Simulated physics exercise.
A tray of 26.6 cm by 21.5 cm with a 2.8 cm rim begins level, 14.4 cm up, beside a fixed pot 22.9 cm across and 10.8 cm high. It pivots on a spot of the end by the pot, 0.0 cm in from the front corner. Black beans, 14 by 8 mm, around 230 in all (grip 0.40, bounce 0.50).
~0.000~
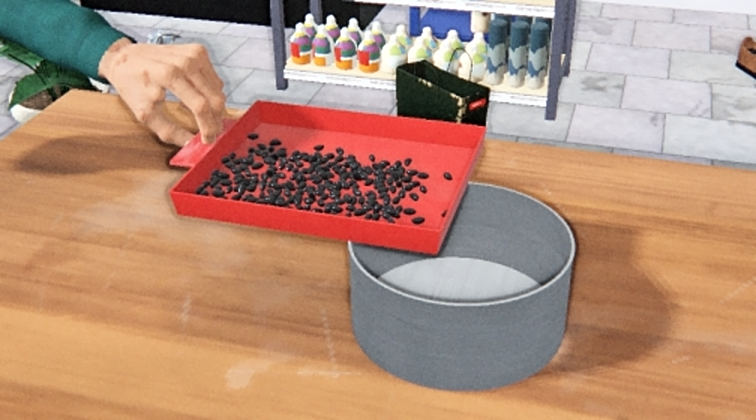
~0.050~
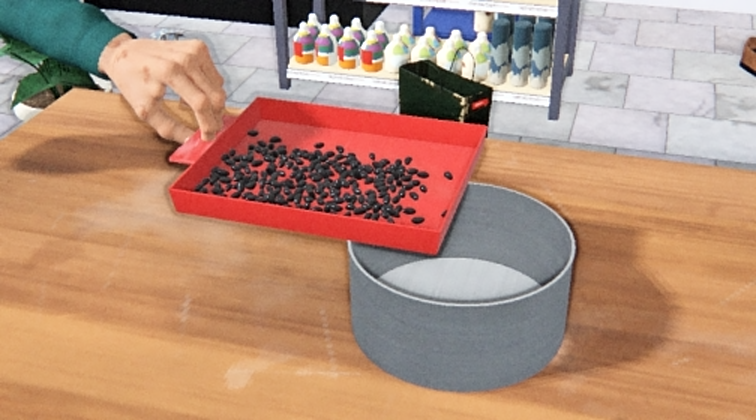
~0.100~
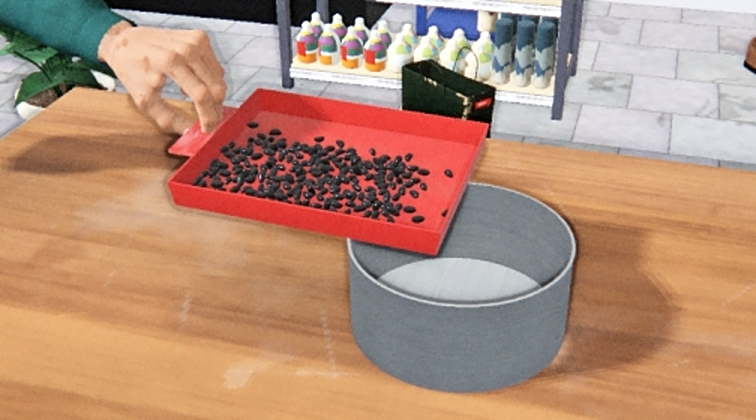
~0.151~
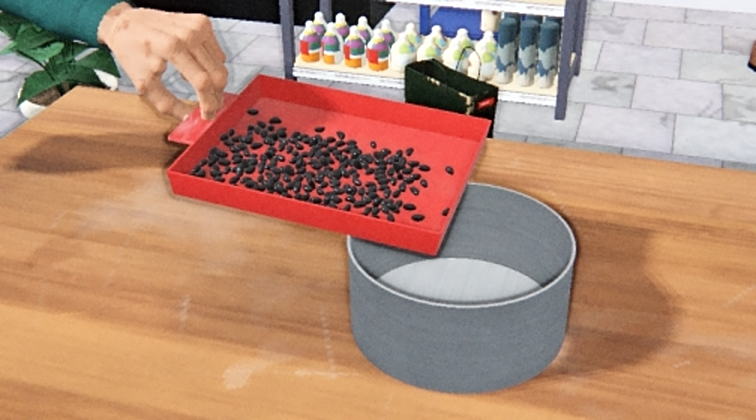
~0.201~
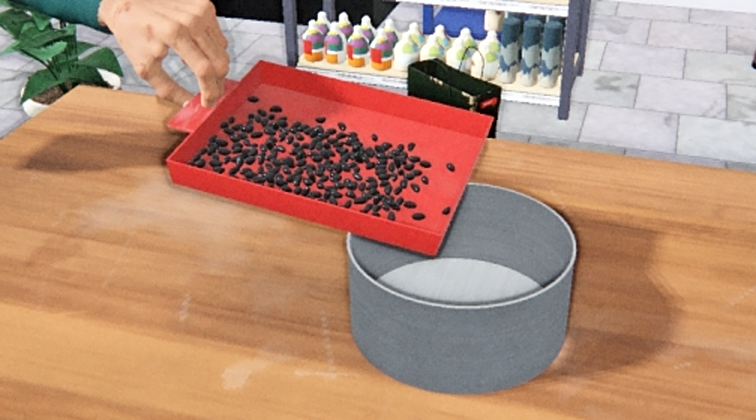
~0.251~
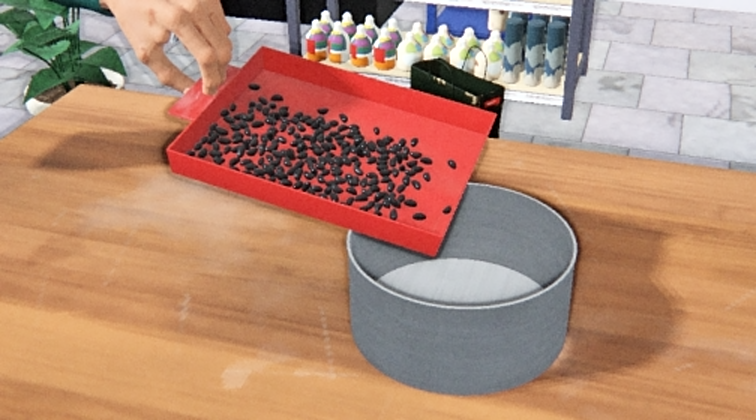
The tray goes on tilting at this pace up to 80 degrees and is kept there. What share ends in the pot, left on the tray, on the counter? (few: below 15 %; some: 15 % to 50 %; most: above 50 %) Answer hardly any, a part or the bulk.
Pot: A part, tray: A part, counter: A part.
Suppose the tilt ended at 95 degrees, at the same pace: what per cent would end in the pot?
It would be near 55 per cent.
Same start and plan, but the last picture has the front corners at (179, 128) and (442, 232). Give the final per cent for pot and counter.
Pot 30, counter 0.
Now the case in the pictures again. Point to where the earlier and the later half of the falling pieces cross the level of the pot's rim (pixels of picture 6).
First near (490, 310), later near (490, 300).
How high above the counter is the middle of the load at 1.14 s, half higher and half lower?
About 20 cm.
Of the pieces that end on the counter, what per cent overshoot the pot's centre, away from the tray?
Some 90 per cent.
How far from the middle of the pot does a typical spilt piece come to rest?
Some 22 cm.
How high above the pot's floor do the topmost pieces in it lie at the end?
Some 1.5 cm.
After 0.79 s, tilt 44 degrees; the tray holds 100 %, the pot 0 %.
After 1.14 s, tilt 66 degrees; the tray holds 95 %, the pot 0 %.
Then, at 1.59 s, tilt 80 degrees; the tray holds 50 %, the pot 20 %.
By 3.0 s all is still; pot 40 %, tray 25 %, counter 35 %.
